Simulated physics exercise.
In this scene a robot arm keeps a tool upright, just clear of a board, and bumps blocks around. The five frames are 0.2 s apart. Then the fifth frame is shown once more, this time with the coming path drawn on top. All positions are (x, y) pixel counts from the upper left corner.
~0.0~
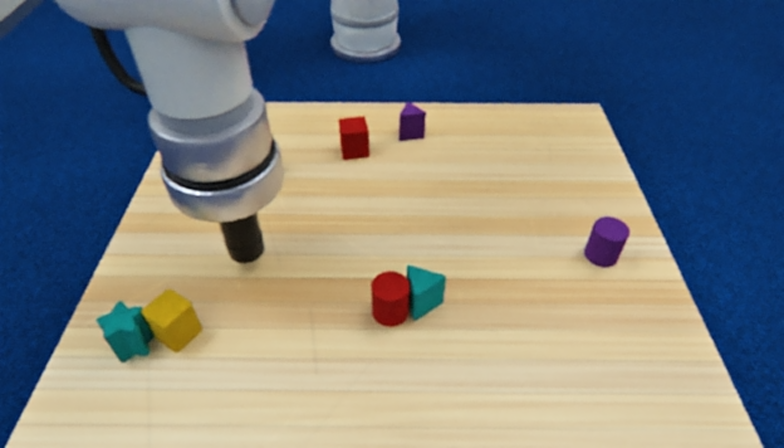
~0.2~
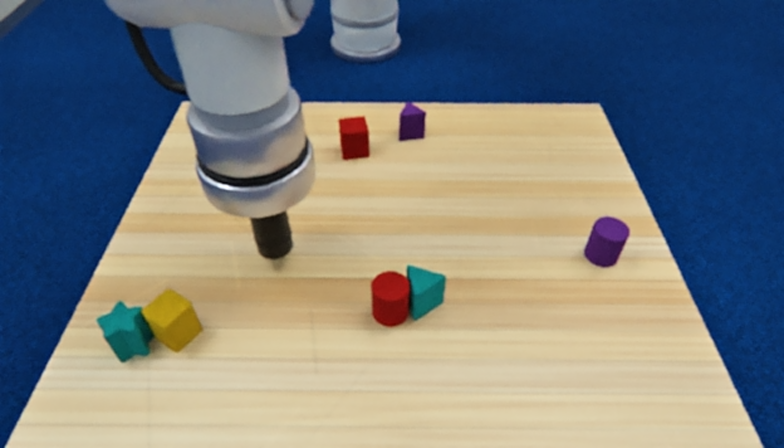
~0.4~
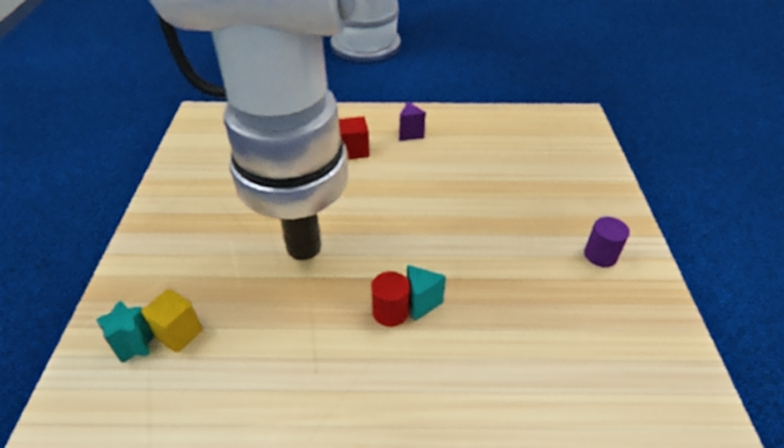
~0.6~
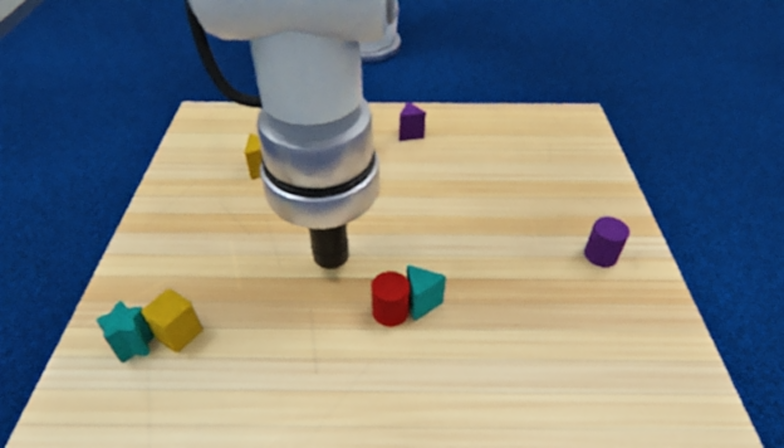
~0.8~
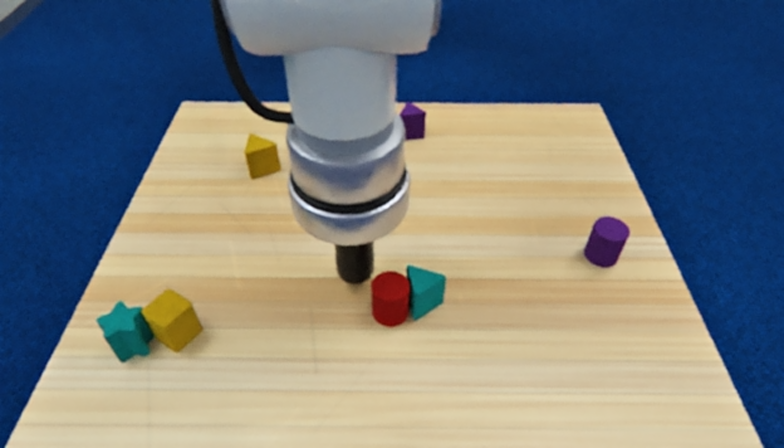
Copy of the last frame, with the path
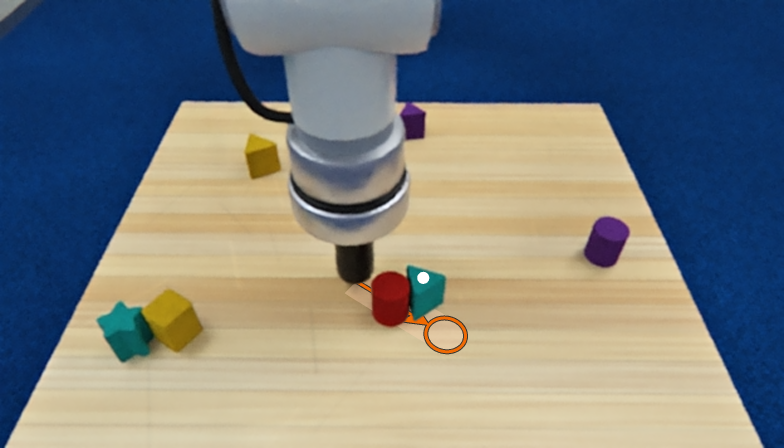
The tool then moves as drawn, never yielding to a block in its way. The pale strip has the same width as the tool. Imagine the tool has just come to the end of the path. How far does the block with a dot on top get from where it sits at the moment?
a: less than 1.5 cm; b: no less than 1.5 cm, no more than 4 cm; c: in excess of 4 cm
Letter b.
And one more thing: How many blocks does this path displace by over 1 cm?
Two get moved.
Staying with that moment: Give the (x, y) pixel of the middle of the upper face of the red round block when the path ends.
The centre of its top will be at (442, 343).
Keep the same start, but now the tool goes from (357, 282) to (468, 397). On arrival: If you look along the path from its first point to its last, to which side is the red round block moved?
The left-hand side.
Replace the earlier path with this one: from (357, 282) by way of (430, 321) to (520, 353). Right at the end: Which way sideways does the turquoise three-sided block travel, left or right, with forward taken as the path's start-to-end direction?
Displaced left.
The drawn path runs from (357, 282) to (446, 334); the dot is on the turquoise three-sided block.
What follows on the original path. One third of the way, tool at (385, 288); red round block at (405, 300); turquoise three-sided block at (427, 280), turned 20° anticlockwise.
Two thirds of the way, tool at (416, 306); red round block at (427, 324); turquoise three-sided block at (446, 279).
At the end, tool at (447, 324); red round block at (442, 343); turquoise three-sided block at (457, 281), turned 45° anticlockwise.
